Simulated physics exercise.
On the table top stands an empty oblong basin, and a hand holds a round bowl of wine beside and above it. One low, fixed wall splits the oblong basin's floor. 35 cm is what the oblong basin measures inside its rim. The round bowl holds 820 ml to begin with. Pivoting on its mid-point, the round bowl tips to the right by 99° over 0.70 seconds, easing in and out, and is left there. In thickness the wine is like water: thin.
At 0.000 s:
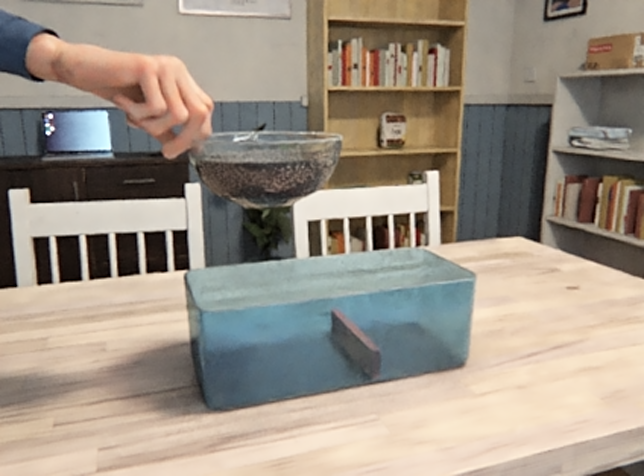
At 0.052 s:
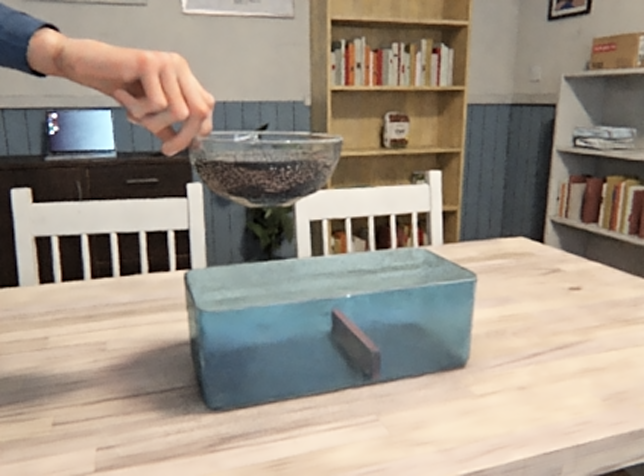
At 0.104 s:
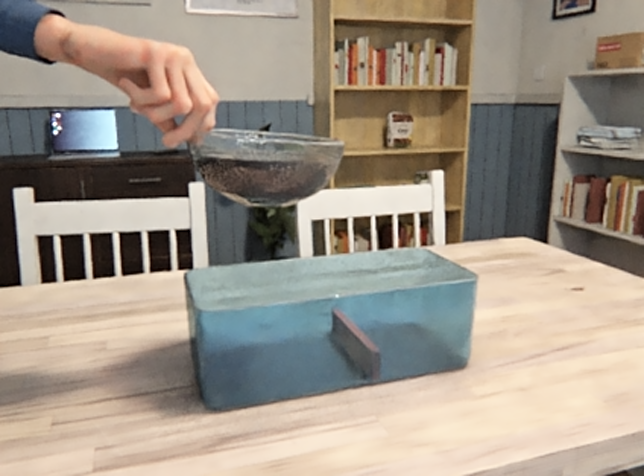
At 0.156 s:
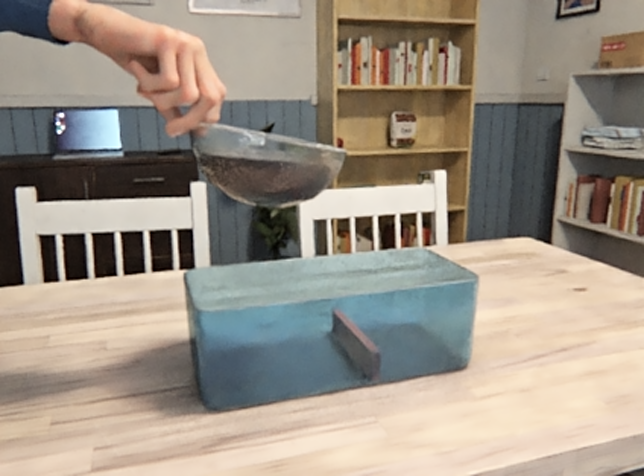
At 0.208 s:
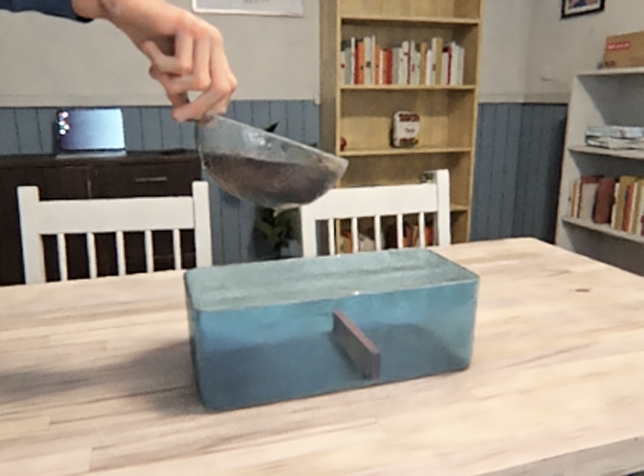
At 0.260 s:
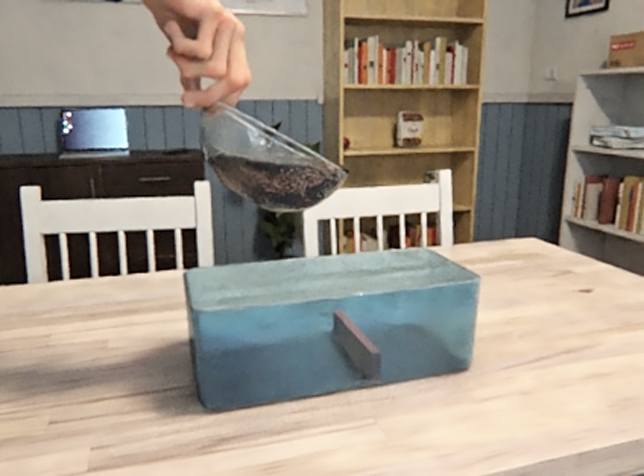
A round glass bowl of dark liquid, held by a hand, tilted slowly and then more steeply to the right above a bluish oblong basin standing on a wooden table.
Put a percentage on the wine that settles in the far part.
Roughly 61 per cent ends up there.
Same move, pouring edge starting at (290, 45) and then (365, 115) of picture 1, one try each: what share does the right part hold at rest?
Try 1: Approx. 40 %; try 2: Approx. 70 %.
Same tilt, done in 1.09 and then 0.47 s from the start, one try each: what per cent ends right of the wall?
Respectively about 75 and 50 percent.
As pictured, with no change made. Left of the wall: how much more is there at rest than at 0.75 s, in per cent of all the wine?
Around 12 per cent.
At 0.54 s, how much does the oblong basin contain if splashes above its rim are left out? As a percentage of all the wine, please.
46 %, give or take.
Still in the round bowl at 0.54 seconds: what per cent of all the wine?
Near 16 in a hundred.
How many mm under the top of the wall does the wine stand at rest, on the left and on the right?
Noted: Left near 30 mm, right near 14 mm.
By 0.54 s the tilt is 87° and 16 per cent is still to pour, 1 is left of the wall and 45 right of it.
By 0.75 s the tilt is 99° and 1 per cent is still to pour, 26 is left of the wall and 67 right of it.
By 0.96 s the tilt is 99° and 0 per cent is still to pour, 36 is left of the wall and 63 right of it.
By 1.20 s the tilt is 99° and 0 per cent is still to pour, 38 is left of the wall and 61 right of it.
At rest 38 per cent lies left of the wall, 61 right of it and 1 outside.
